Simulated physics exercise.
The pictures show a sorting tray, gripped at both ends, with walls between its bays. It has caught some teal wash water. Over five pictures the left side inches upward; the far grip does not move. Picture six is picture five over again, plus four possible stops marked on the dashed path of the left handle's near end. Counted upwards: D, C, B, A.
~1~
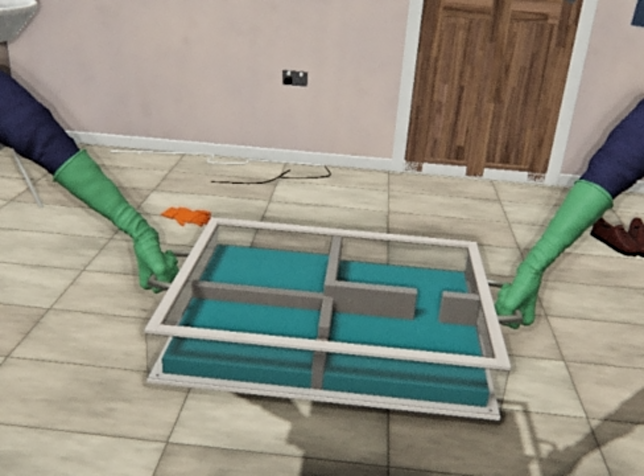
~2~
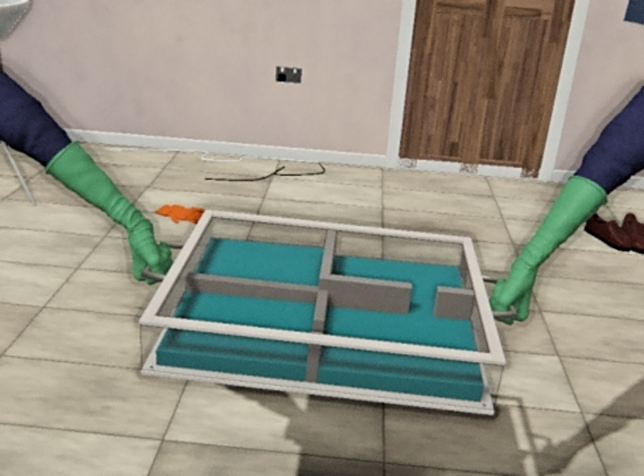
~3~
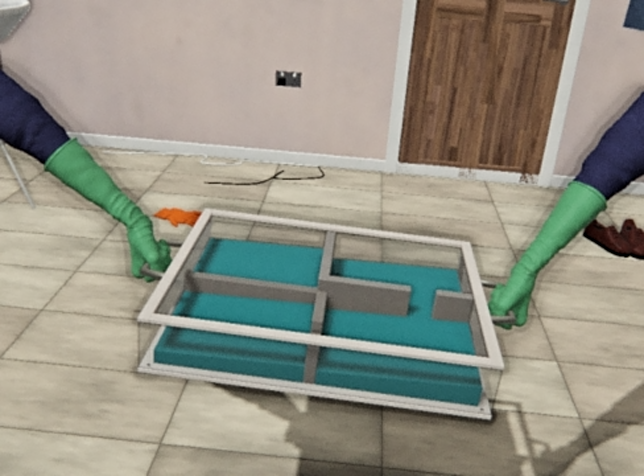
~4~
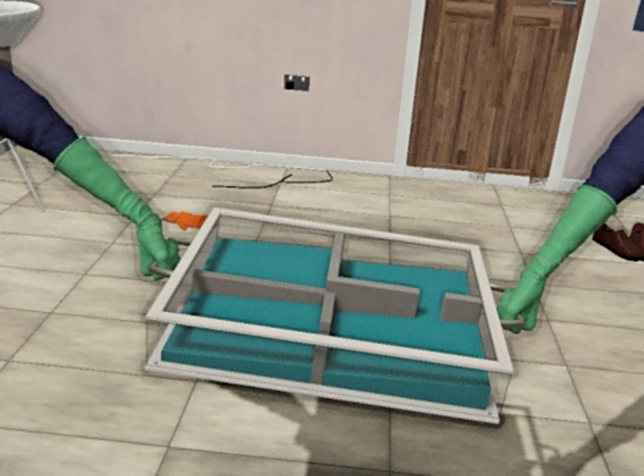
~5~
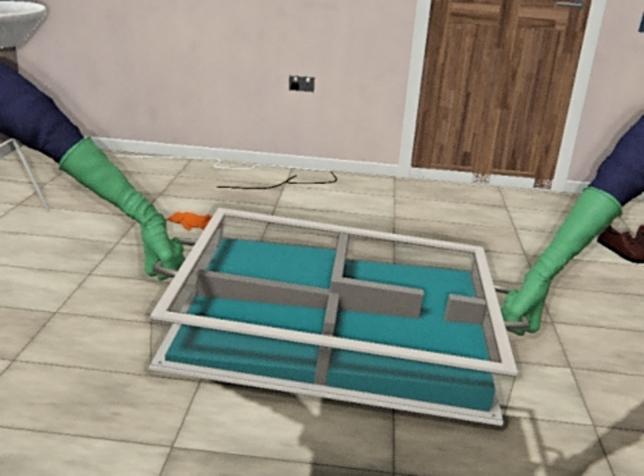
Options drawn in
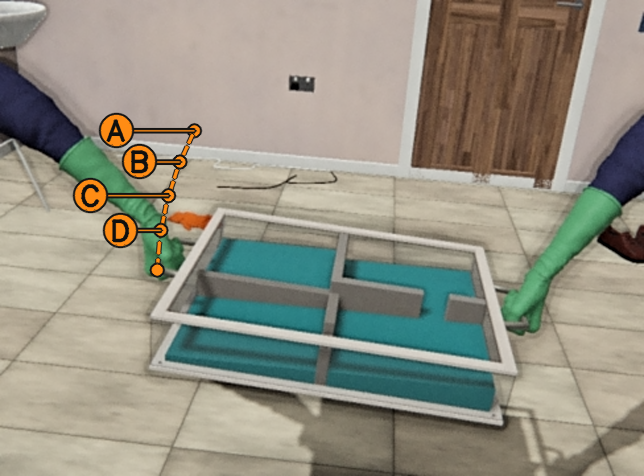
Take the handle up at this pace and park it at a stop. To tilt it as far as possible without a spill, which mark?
C is the one.
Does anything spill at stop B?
Yes, it does.
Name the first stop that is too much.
It is B.
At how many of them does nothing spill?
Two of the four.
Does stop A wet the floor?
Yes.
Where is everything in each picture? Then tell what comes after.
The tray is level; deepest in the back left bay, at (269, 272), shallowest in the front left; left handle at (161, 268).
Tipped about 1° down to the right; no wall is crossed; left handle at (155, 259).
Tipped about 2° down to the right; no wall is crossed; left handle at (154, 257).
Tipped about 3° down to the right; no wall is crossed; left handle at (163, 255).
Tipped about 3° down to the right; deepest in the back left bay, at (275, 266), shallowest in the front left; left handle at (167, 255).
On the marked copy, A at (194, 130); B at (179, 161); C at (168, 195); D at (160, 230).
If A is chosen, about 31 % goes over the rim.
If B is chosen, about 12 % goes over the rim.
If C is chosen, nothing spills; the front right bay holds the most.
If D is chosen, nothing spills; the front right bay holds the most.
